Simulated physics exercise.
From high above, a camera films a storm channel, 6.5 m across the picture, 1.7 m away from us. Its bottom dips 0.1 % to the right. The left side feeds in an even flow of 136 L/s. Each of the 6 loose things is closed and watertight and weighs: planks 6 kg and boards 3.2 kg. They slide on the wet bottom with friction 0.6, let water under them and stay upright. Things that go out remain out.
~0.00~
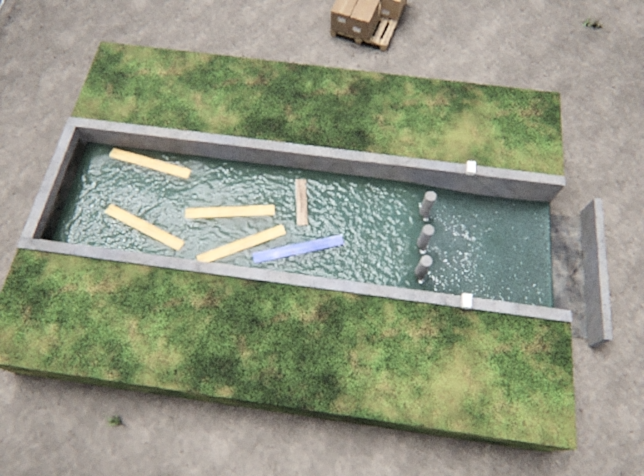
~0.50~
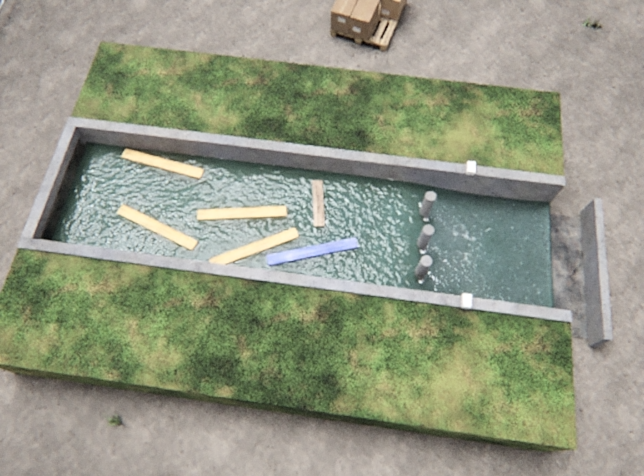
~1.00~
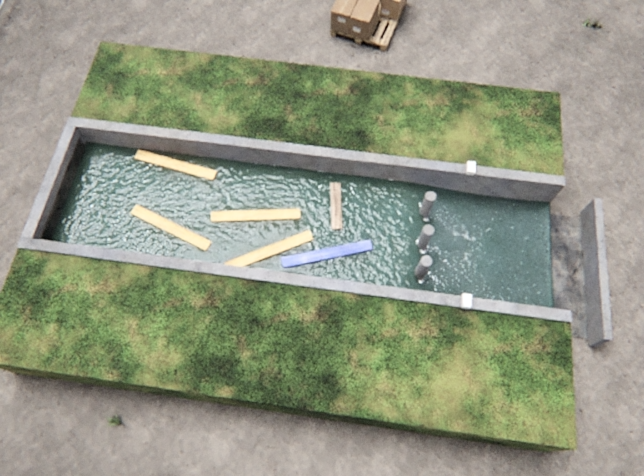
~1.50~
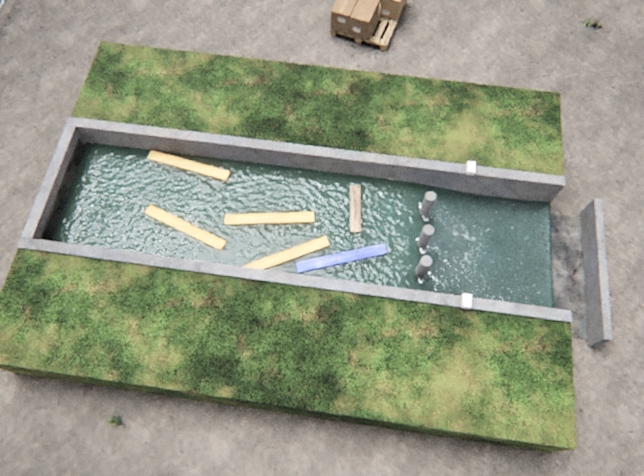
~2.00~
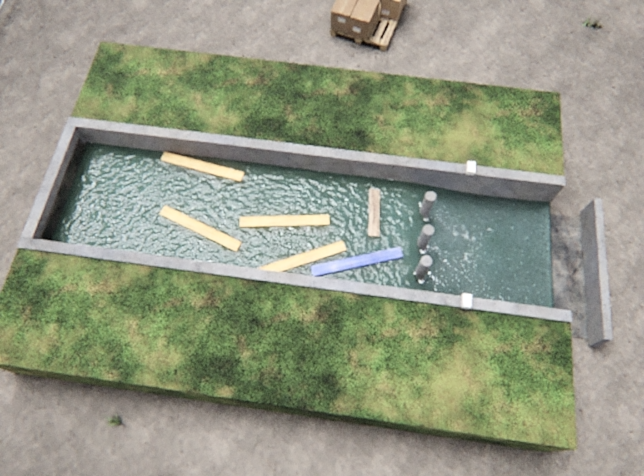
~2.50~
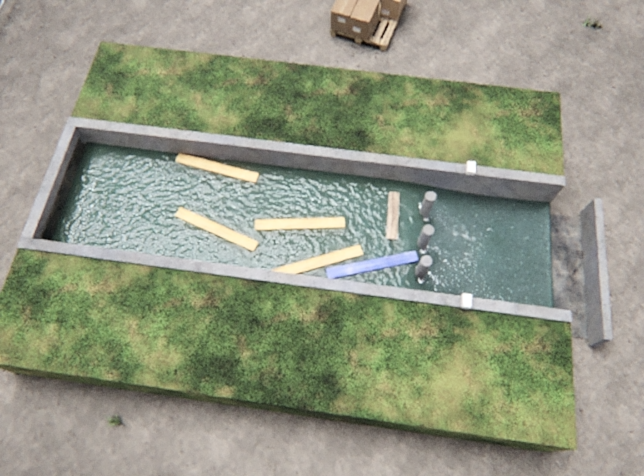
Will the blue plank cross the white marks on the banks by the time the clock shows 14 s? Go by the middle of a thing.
Here the blue plank gets by.
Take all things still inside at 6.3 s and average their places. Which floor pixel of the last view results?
Close to (378, 231).
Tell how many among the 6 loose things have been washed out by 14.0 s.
My tally comes to 4.
After 3.5 s the blue plank is near (417, 263), 1.6 m from its start, afloat; 0 of 6 are over the mark; 6 afloat.
After 6.3 s the blue plank has gone out; 2 of 6 are over the mark; 5 afloat.
After 10.0 s the blue plank has gone out; 3 of 6 are over the mark; 3 afloat.
After 14.0 s the blue plank has gone out; 4 of 6 are over the mark; 2 afloat.
